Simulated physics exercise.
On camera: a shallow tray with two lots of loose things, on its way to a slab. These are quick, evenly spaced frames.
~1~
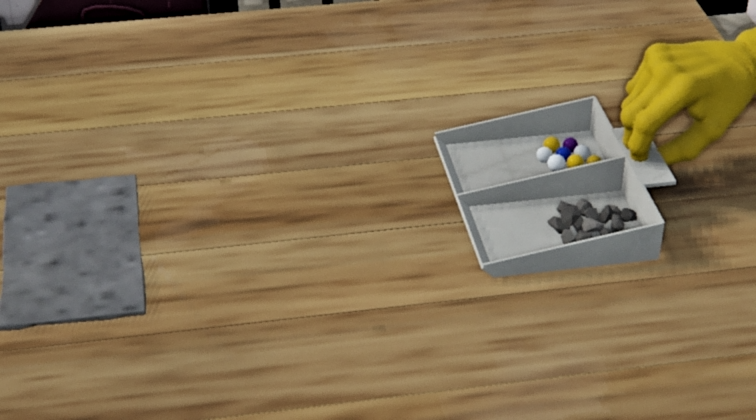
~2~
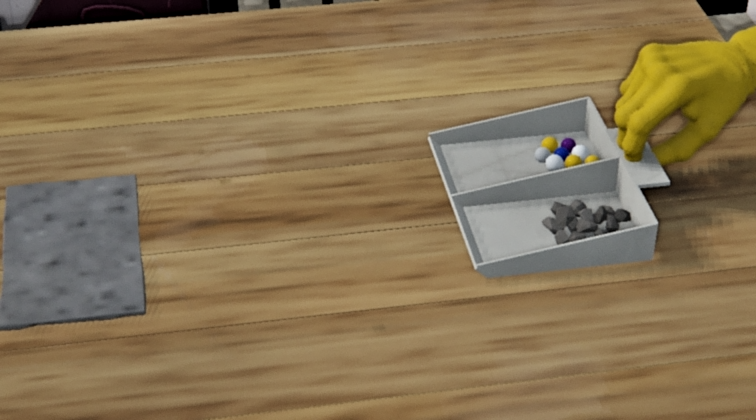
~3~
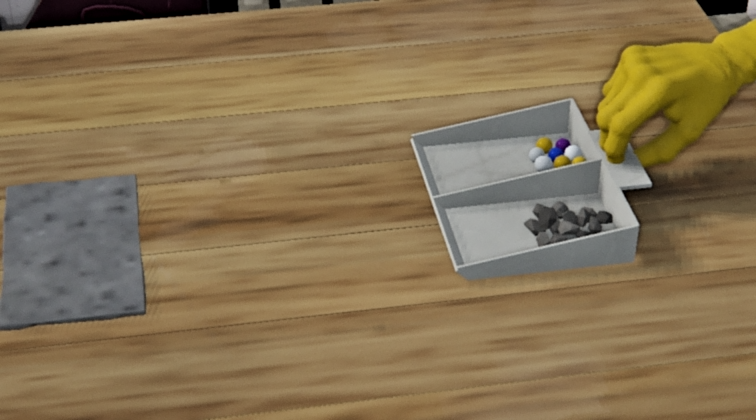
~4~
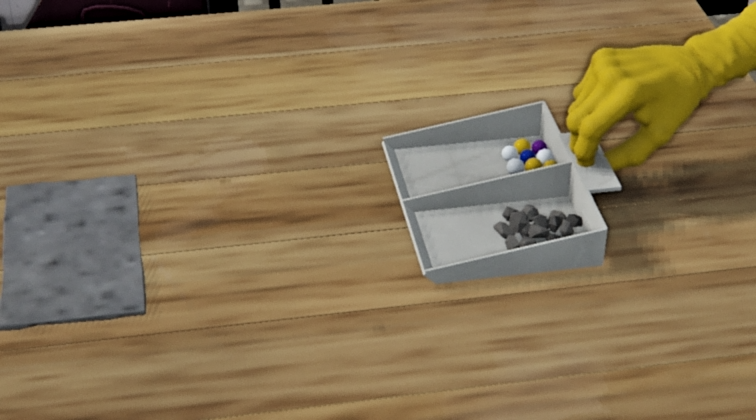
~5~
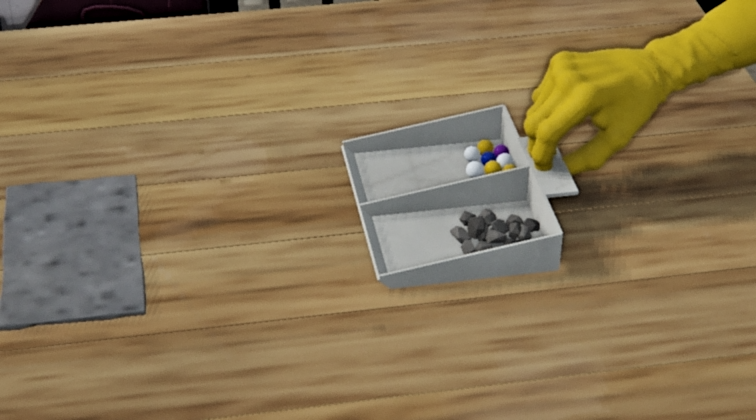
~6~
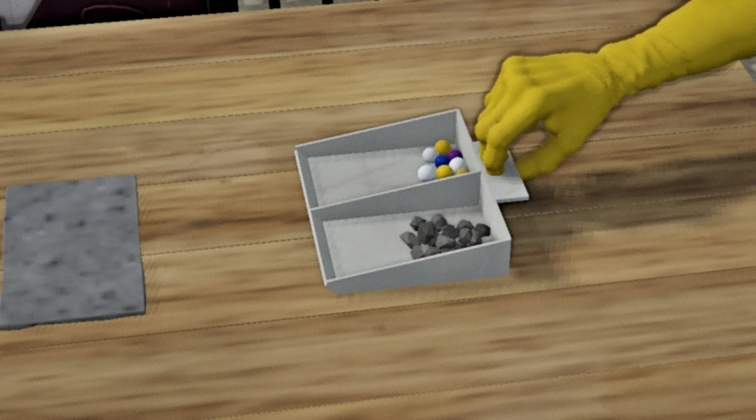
On a wooden tabletop, a yellow-gloved hand holds the tab of a shallow two-part tray with colored marbles and dark gravel, sliding it leftward, slowly and then faster, toward a gray slab lying at the left.
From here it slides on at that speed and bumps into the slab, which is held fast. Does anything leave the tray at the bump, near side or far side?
In the end the nearer portion is held by the rim, and the farther portion partly spills out.
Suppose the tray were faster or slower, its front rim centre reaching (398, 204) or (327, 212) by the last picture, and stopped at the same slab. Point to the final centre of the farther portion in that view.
First near (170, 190), then near (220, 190).
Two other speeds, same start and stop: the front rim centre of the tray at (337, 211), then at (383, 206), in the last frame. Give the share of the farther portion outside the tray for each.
Near 40 % and 0 %.
Then, 0.09 s past the last view, tray still sliding, front rim near (231, 221); nearer portion all inside; farther portion all inside.
Then, 0.29 s past the last view, tray stopped at the slab; nearer portion all inside, moved towards the front rim; farther portion all inside, moved towards the front rim.
Then, 0.50 s past the last view, tray stopped at the slab; nearer portion all inside, moved towards the front rim; farther portion about half out of the tray.
Finally, tray stopped at the slab; nearer portion all inside, moved towards the front rim; farther portion about half out of the tray.
